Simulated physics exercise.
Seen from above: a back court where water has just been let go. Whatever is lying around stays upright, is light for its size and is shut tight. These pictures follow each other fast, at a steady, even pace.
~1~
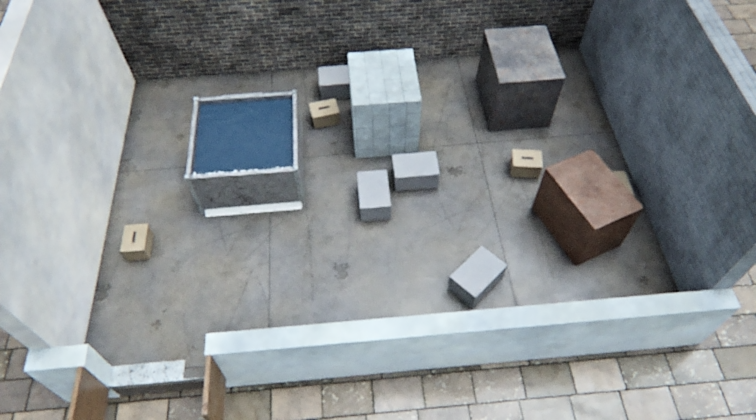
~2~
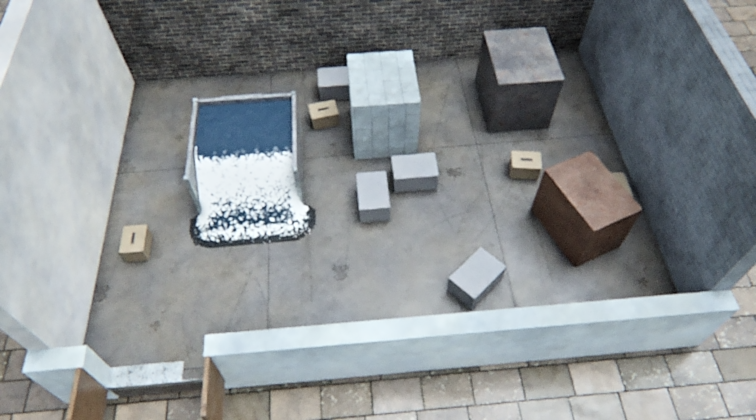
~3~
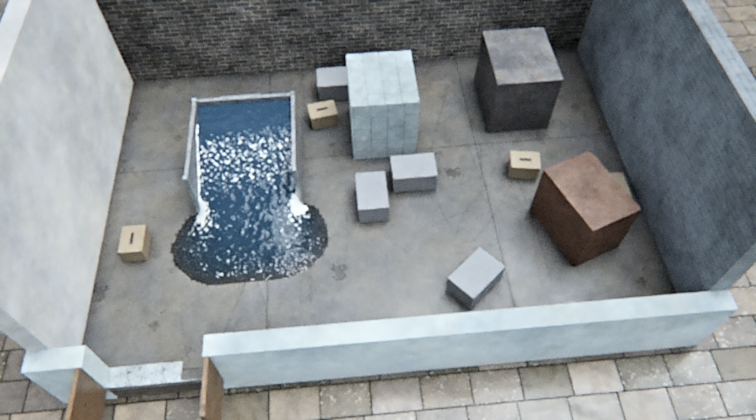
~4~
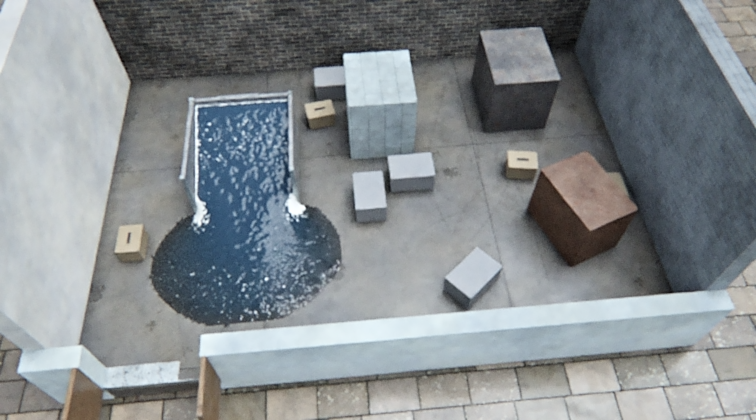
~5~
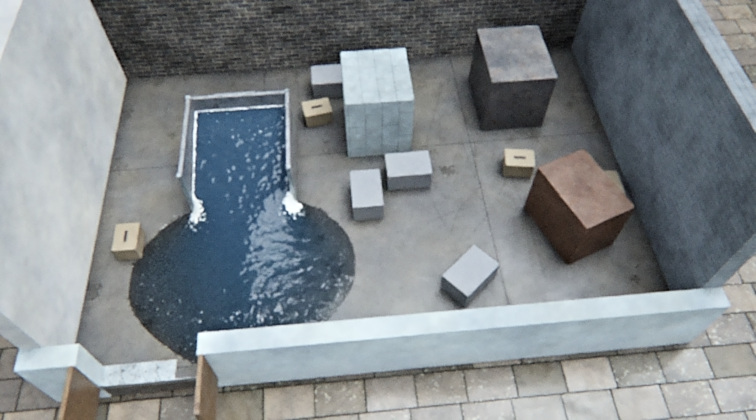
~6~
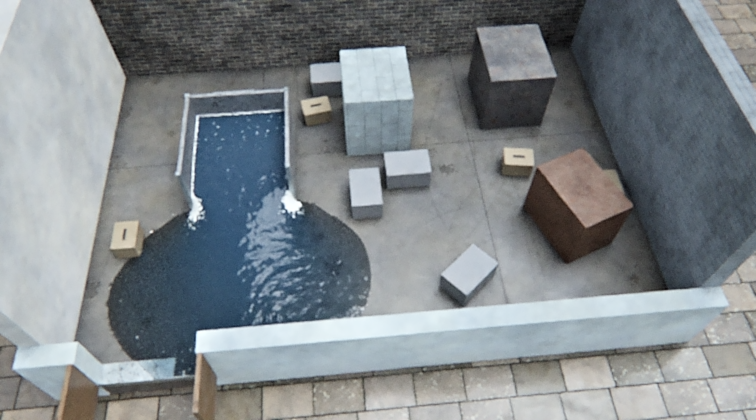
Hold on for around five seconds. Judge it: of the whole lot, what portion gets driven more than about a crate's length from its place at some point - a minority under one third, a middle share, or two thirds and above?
A minority, under one third.
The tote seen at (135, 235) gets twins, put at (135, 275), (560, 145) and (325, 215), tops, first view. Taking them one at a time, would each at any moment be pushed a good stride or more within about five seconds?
Displaced, stays put, stays put.
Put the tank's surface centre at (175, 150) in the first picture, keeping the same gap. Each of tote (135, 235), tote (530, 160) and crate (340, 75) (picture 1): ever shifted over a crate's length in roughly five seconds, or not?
Far enough, Not far, Not far.
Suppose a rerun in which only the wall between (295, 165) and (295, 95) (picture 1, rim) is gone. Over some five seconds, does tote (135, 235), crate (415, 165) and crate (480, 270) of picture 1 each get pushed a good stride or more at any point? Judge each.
Object by object: Less than that, displaced that much, displaced that much.
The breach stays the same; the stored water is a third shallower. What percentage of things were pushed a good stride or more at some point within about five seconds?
Near 10 in a hundred.
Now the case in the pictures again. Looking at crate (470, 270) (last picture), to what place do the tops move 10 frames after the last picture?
Estimated position: Roughly (501, 234).
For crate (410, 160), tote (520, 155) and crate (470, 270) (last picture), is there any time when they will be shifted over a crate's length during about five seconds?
One after the other: Never so far, no, swept aside.
A moment on, 0 of 10 are well off their spots; 0 afloat.
Next, 1 of 10 are well off their spots; 0 afloat.
Later, 1 of 10 are well off their spots; 0 afloat.
In the end, 2 of 10 are well off their spots, and 2 have been at some point; 0 afloat.
